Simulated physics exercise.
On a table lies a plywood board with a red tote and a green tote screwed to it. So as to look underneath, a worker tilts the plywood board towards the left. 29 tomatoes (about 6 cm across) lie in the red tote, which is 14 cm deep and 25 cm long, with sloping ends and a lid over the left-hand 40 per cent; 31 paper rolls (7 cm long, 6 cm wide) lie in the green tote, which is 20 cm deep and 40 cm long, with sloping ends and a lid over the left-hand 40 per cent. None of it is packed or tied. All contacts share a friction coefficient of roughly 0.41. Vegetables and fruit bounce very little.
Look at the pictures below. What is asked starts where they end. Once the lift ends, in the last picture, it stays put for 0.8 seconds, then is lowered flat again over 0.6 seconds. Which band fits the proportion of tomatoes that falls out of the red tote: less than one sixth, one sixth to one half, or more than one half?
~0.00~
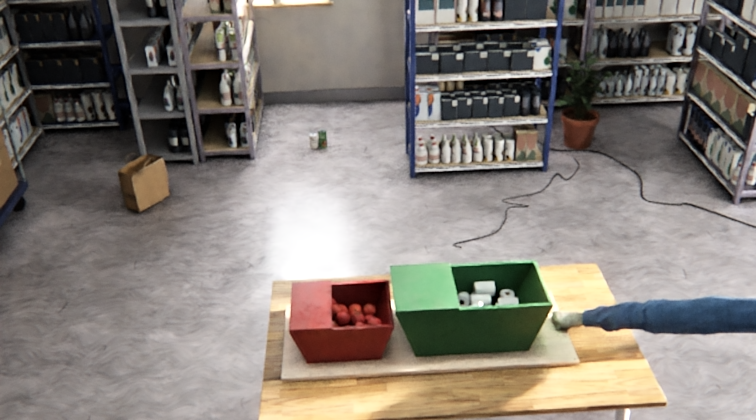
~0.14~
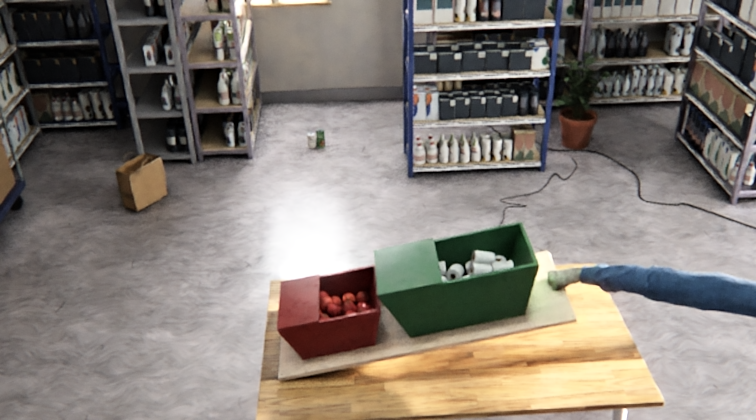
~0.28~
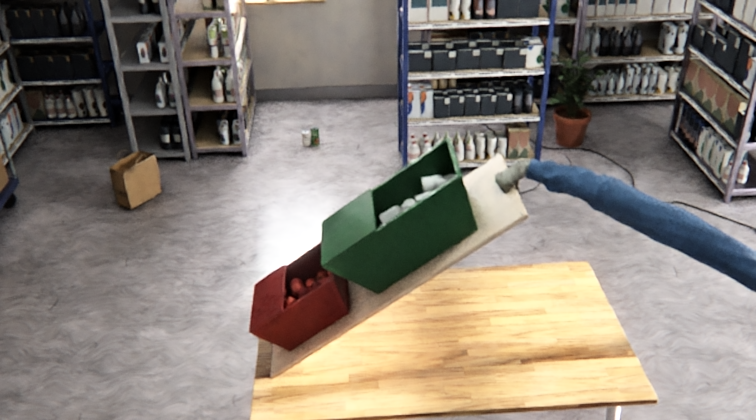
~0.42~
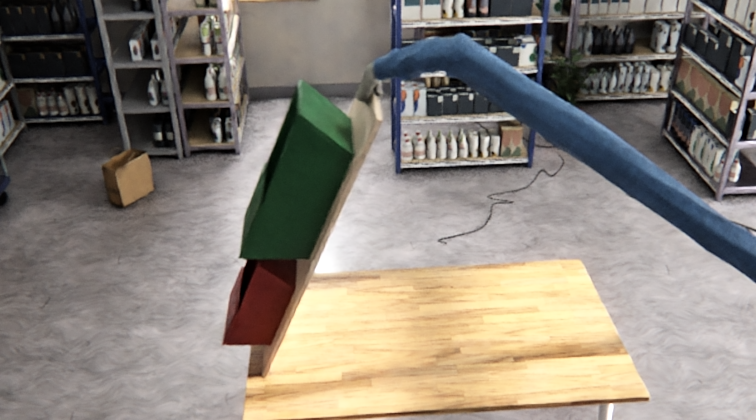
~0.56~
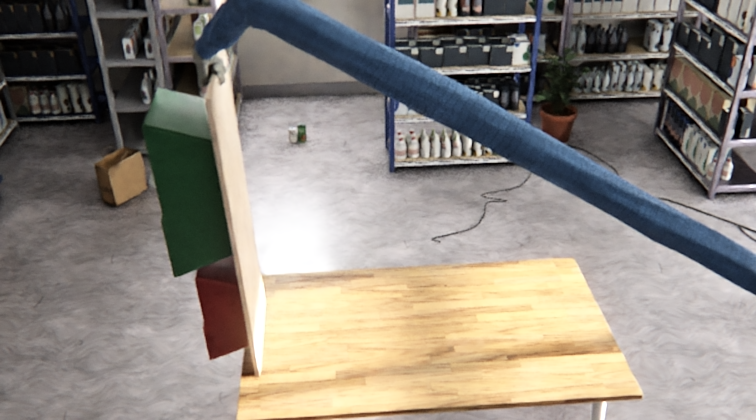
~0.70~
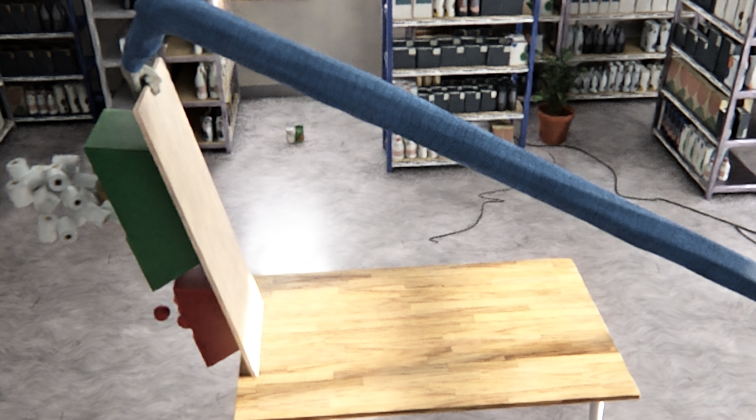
It will most likely let go of one sixth to half of them.
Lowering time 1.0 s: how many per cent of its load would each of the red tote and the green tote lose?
In that case red tote 30 %, green tote 60 %.
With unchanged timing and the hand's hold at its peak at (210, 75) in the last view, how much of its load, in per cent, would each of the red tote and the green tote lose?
Red tote 10 %, green tote 50 %.
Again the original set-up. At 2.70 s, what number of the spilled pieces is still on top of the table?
I'd put it at close to 0.
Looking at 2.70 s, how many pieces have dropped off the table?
I'd put the number around 30.
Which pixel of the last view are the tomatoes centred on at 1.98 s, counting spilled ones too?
(289, 318).
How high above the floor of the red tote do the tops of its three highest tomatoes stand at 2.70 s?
It stands close to 9 cm high.
After 1.02 s, tilt 103°; the red tote is down by 8 of 29 and the green tote is down by 20 of 31.
After 1.42 s, tilt 103°; the red tote is down by 8 of 29 and the green tote is down by 20 of 31.
After 1.98 s, tilt 11°; the red tote is down by 8 of 29 and the green tote is down by 20 of 31.
Outcome (at 2.70 s), the red tote is down by 8 of 29 and the green tote is down by 20 of 31. Asked share, 8 of 29, 28 per cent.
